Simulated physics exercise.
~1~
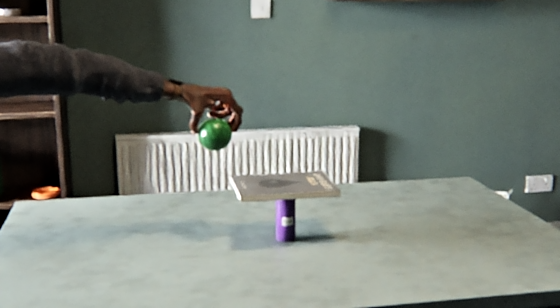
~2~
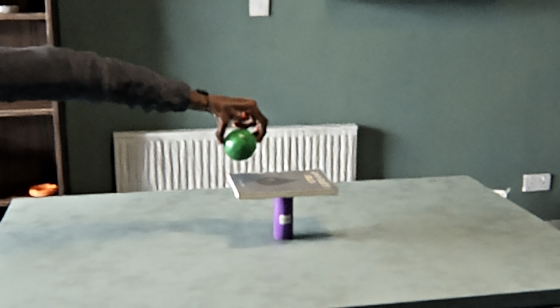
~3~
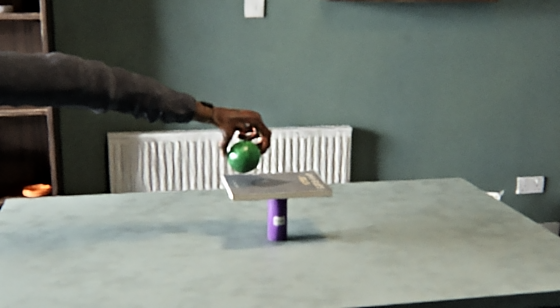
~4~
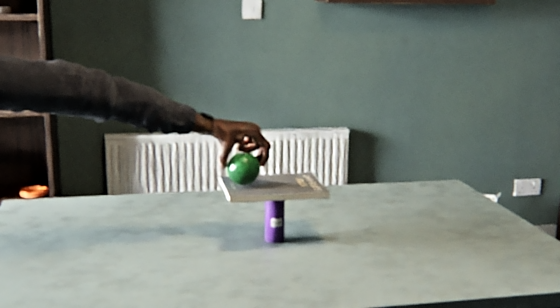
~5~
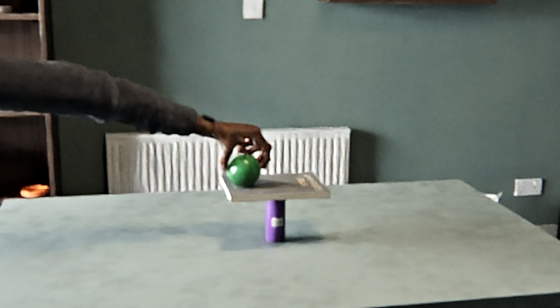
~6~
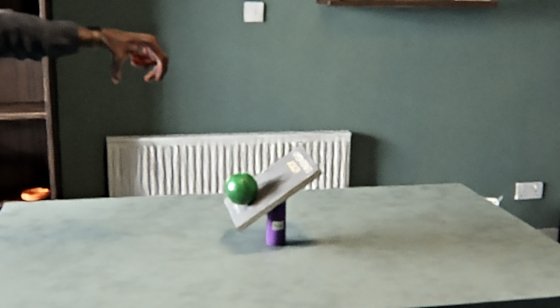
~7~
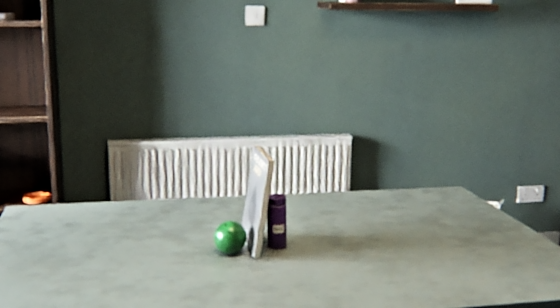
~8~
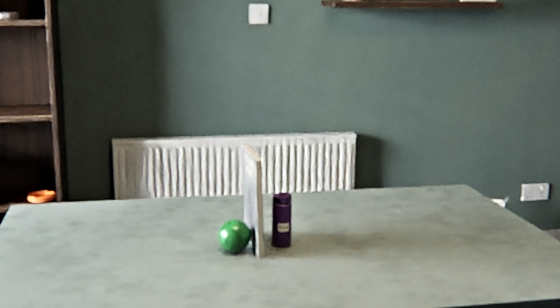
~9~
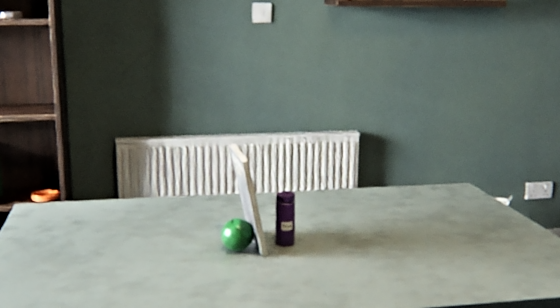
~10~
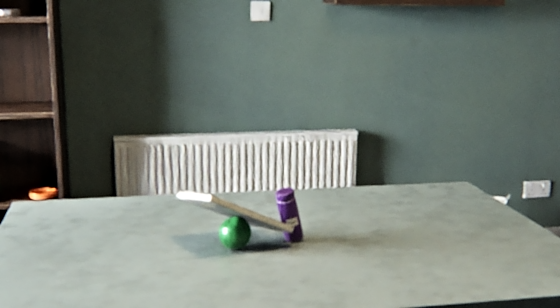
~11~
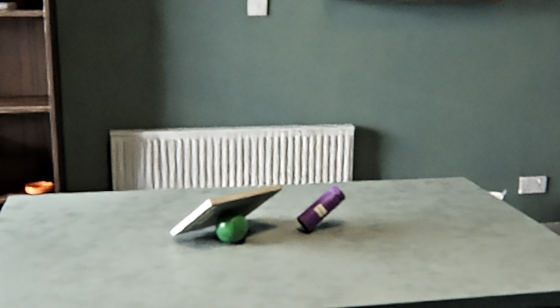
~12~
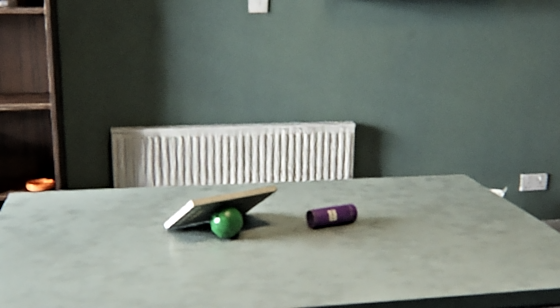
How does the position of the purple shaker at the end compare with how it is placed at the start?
At the start the purple shaker stands upright beneath the book, and at the end it lies on its side on the table, to the right of the book and apple.
A hand reaches in from the left over a grey-green table, seen from the front with a white radiator and dark green wall behind, and holds a green apple. On the table, a grey book lies flat across an upright purple shaker. The hand moves right and lowers the apple onto the left part of the book, then lets go and draws back. The book tips steeply to the left and the apple drops to the table. The book stands on edge between apple and shaker, then falls left over the apple as the shaker topples right. It ends with the book slanted against the apple and the shaker lying on its side.
